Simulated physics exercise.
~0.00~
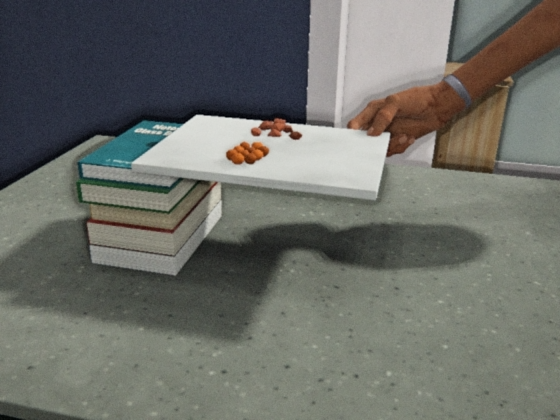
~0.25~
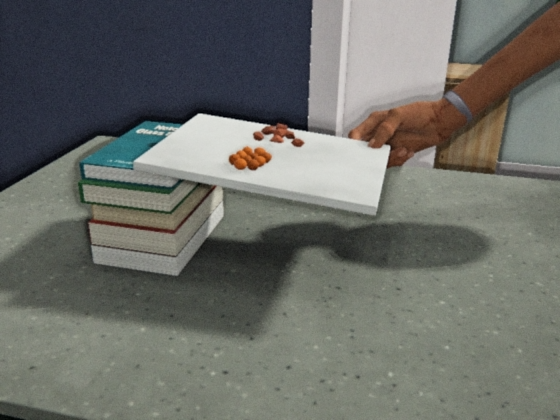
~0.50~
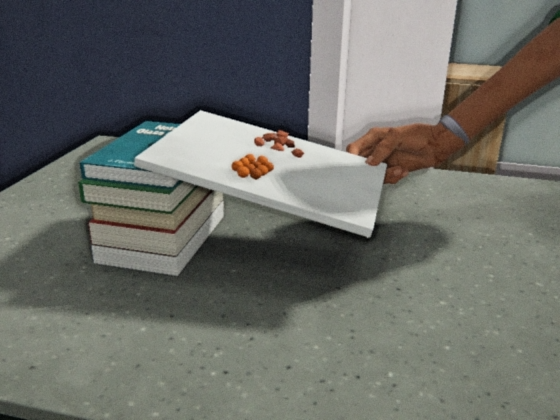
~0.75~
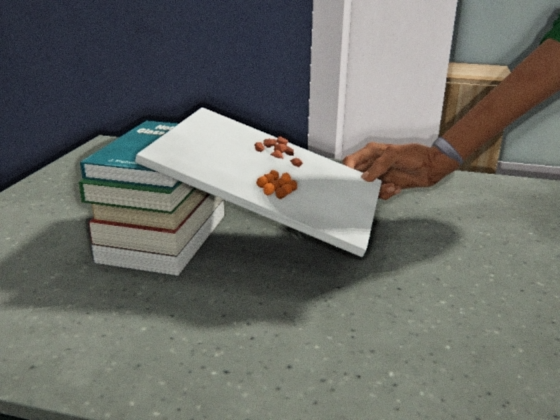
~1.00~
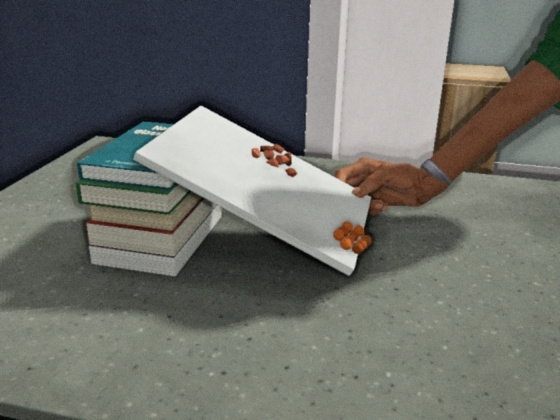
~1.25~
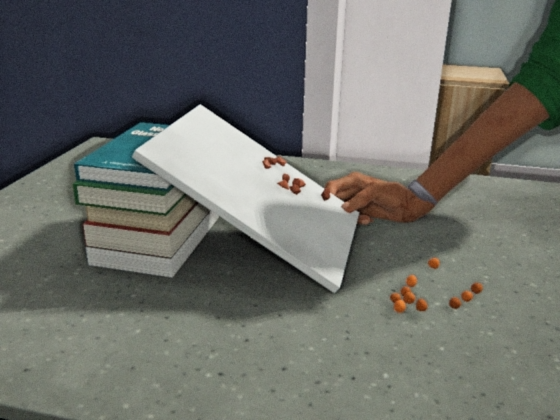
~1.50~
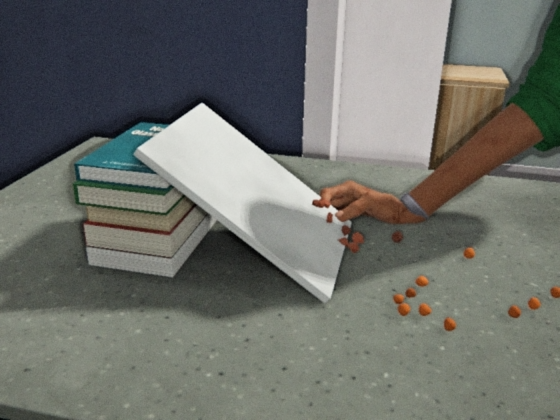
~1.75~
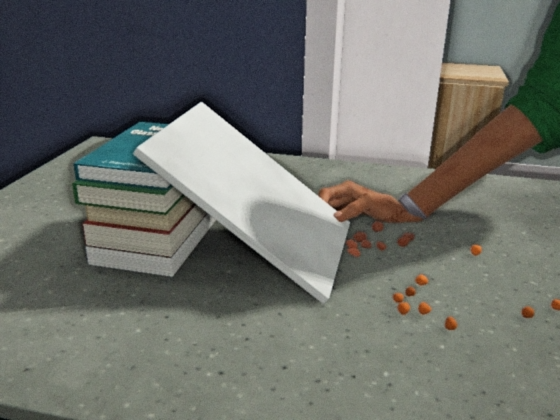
At the start, a hand holds up the right end of a white board whose left end rests on a stack of books, with an orange heap and a reddish-brown heap on top. The hand lowers its end, and the board slopes more steeply. The nearer orange pieces slide down first, then spill off and scatter to the right across the speckled counter. As the tilt grows, the farther reddish-brown pieces slide down and drop off beside the hand. Finally, the board stays steeply sloped, with brown pieces near its foot and orange ones spread farther out.
